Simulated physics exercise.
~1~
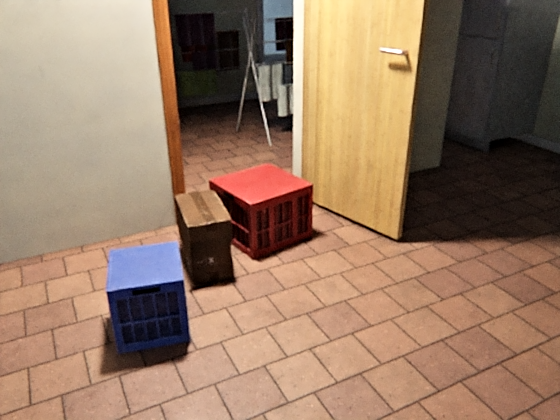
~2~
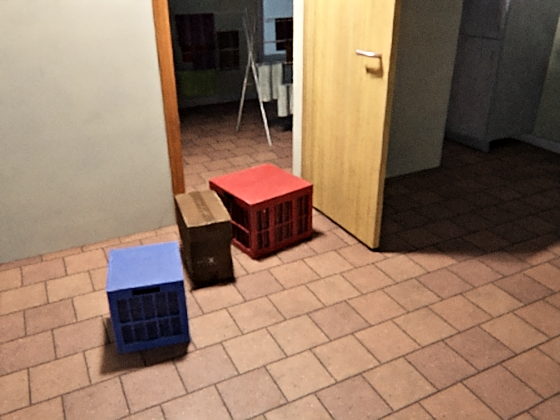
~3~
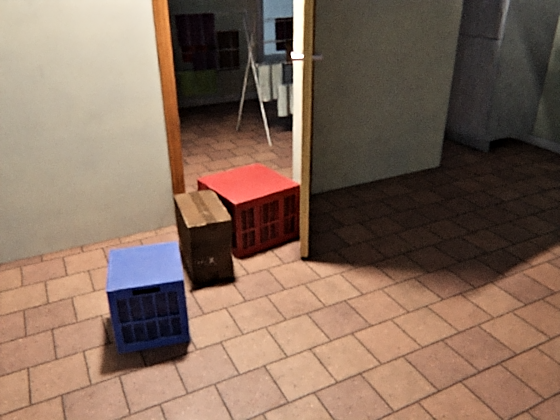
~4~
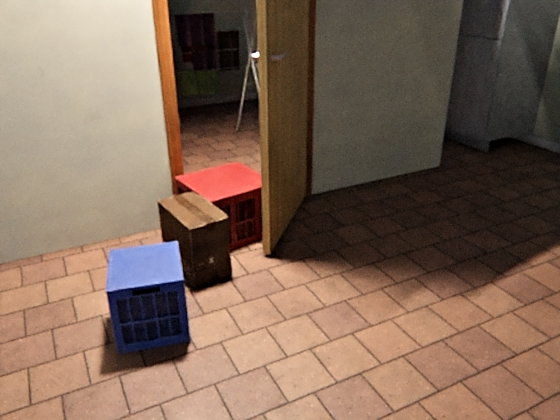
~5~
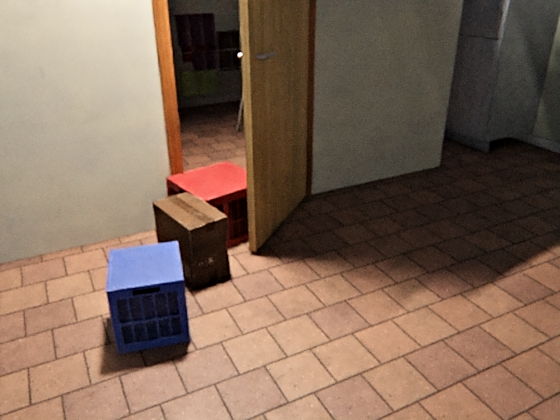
A pale wooden door stands wide open in a dim room with reddish-brown floor tiles, seen from a raised, still viewpoint. A red crate sits by the doorway, an upright brown box is just left of it, and a blue crate stands nearer on the left. The door swings leftward toward its frame, reaches the red crate and pushes it left. As it keeps swinging, the red crate slides farther into the opening and the brown box shifts slightly left. The door ends still partly open, against the red crate, while the blue crate has not moved.
